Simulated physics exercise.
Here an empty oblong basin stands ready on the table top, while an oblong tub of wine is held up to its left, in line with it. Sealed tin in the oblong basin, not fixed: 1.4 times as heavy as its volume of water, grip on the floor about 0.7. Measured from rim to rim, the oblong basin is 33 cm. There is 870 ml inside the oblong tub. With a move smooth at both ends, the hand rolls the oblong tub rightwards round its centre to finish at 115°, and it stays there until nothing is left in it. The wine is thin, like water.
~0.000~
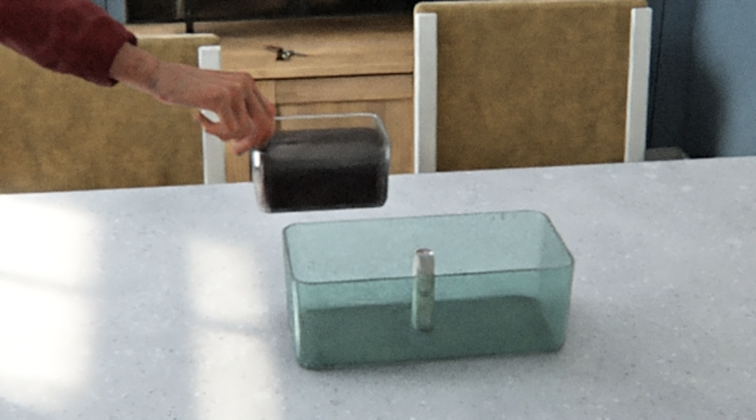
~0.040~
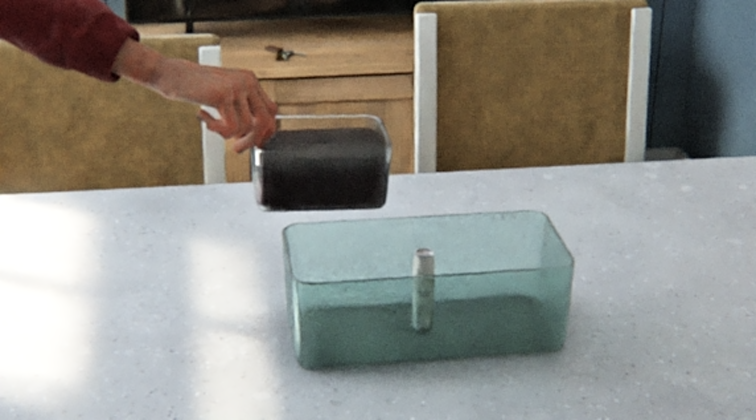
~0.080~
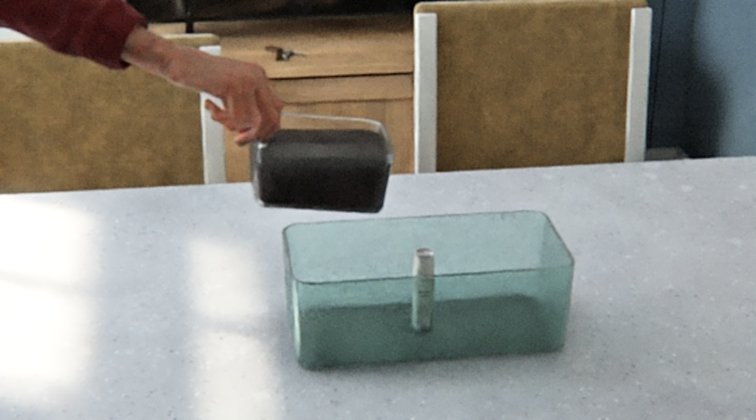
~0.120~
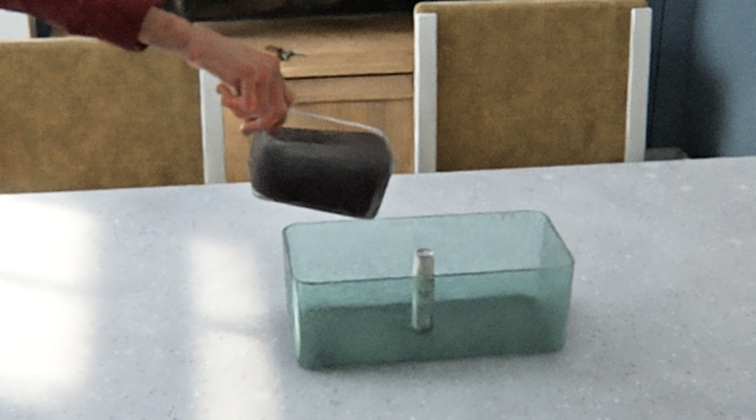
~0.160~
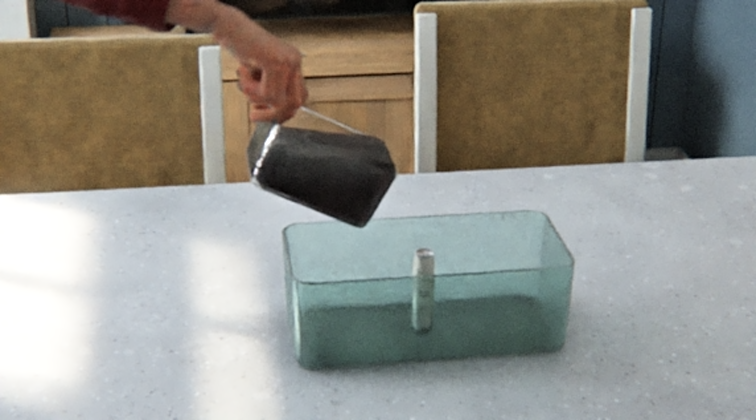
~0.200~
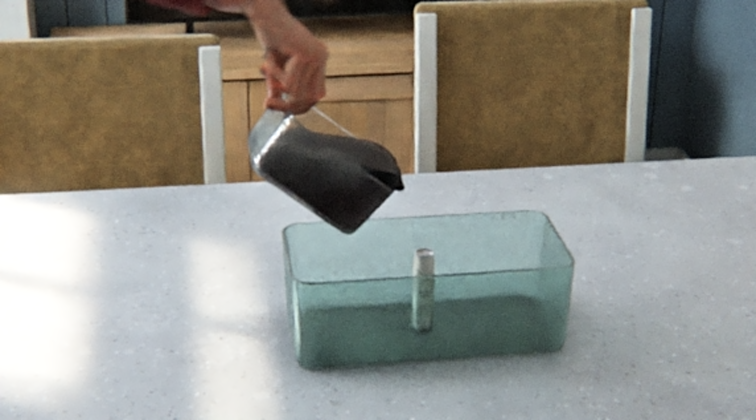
A hand tilting a clear tub of dark liquid rightwards above an empty green oblong basin on a pale table top.
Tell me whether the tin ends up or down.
My bet is it won't last.
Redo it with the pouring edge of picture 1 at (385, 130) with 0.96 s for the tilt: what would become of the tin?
Result: Tin upright.
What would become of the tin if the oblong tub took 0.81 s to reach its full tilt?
The tin would stay balanced.
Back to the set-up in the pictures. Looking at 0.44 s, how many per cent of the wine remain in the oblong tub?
About 10 percent.
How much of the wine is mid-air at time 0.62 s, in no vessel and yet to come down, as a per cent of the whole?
Airborne fraction: Approx. 3 %.
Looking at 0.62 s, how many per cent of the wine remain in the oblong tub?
About 2 % is still there.
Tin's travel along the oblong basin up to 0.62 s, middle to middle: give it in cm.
Close to 3 cm.
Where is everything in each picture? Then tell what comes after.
Tilt 0°; pouring edge (385, 132); surface from (254, 147) to (382, 141); the oblong basin's rim runs from (288, 255) to (560, 239); the tin's top is at (424, 256), in the first picture.
Tilt 2°; pouring edge (386, 134); surface from (254, 146) to (383, 141), in the second picture.
Tilt 7°; pouring edge (388, 140); surface from (256, 144) to (384, 143), in the third picture.
Tilt 16°; pouring edge (390, 149); surface from (258, 142) to (386, 146), in the fourth picture.
Tilt 27°; pouring edge (391, 162); surface from (259, 141) to (381, 152); 2 per cent is over the edge, in the fifth picture.
Tilt 40°; pouring edge (388, 177); surface from (256, 140) to (374, 159); 8 per cent is over the edge, in the sixth picture.
By 0.44 s the tilt is 111° and 11 per cent is still to pour; the tin stands where it began.
By 0.62 s the tilt is 115° and 2 per cent is still to pour; the tin leans 15°.
By 0.80 s the tilt is 115° and 0 per cent is still to pour; the tin lies on its side.
By 1.00 s the tilt is 115° and 0 per cent is still to pour; the tin lies on its side.
At rest the tin lies on its side.
